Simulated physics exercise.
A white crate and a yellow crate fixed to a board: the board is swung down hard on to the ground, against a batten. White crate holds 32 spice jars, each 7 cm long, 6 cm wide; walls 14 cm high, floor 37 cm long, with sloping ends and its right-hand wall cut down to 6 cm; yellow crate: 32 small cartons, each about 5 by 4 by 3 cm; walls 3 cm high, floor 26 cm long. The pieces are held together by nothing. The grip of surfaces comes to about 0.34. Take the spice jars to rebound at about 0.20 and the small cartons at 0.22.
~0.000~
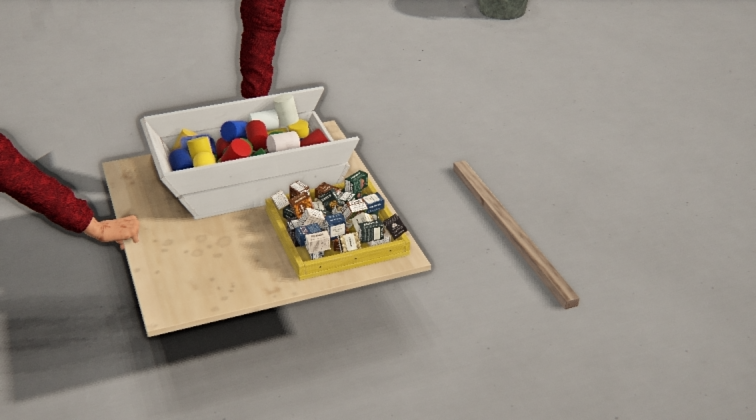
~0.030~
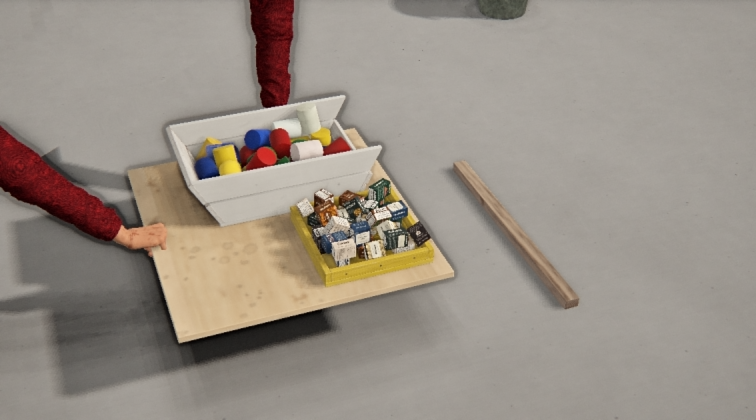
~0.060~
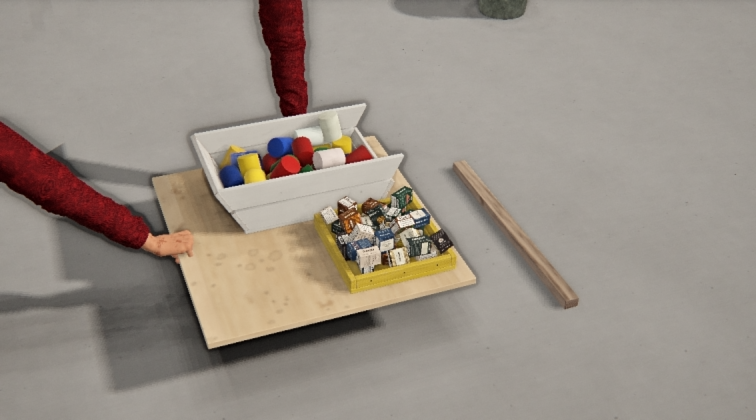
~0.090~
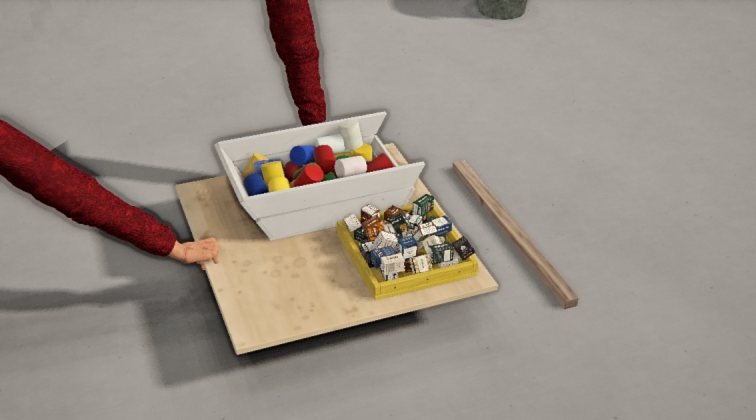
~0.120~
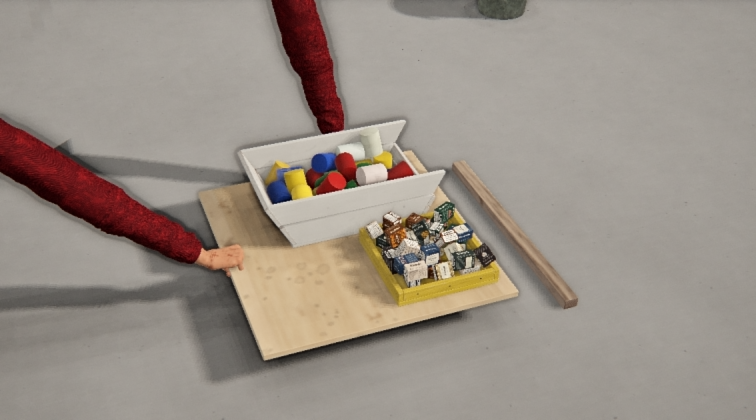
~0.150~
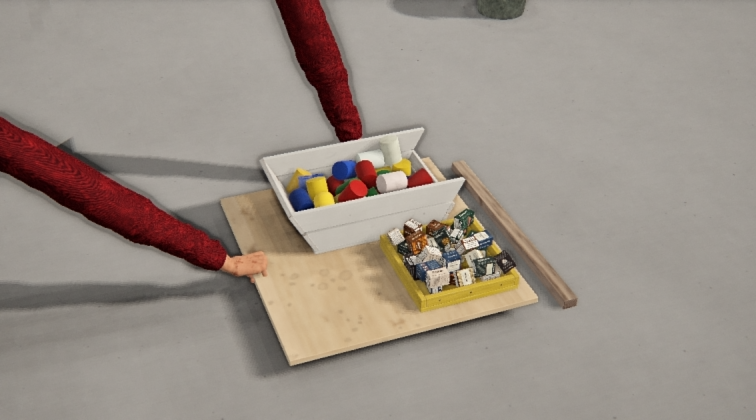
Above a grey floor, two red-sleeved arms move a board carrying two filled crates rightward.
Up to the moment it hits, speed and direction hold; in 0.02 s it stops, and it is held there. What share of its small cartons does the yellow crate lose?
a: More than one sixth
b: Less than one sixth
a.
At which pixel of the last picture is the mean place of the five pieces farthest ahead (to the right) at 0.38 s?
Roughly at (577, 234).
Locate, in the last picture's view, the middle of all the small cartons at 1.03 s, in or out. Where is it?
Middle: About (495, 267) px.
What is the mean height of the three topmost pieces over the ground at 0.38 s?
Height, averaged: Around 14 cm.
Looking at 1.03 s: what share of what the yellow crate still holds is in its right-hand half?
That comes to roughly 60 in a hundred.
After 0.18 s, it lands.
After 0.26 s, 0 of 32 out of the white crate and 4 of 32 out of the yellow crate.
After 0.38 s, 1 of 32 out of the white crate and 9 of 32 out of the yellow crate.
After 0.60 s, 1 of 32 out of the white crate and 10 of 32 out of the yellow crate.
Final count (at 1.03 s), 1 of 32 out of the white crate and 10 of 32 out of the yellow crate. Asked share, 10 of 32, 31 per cent.
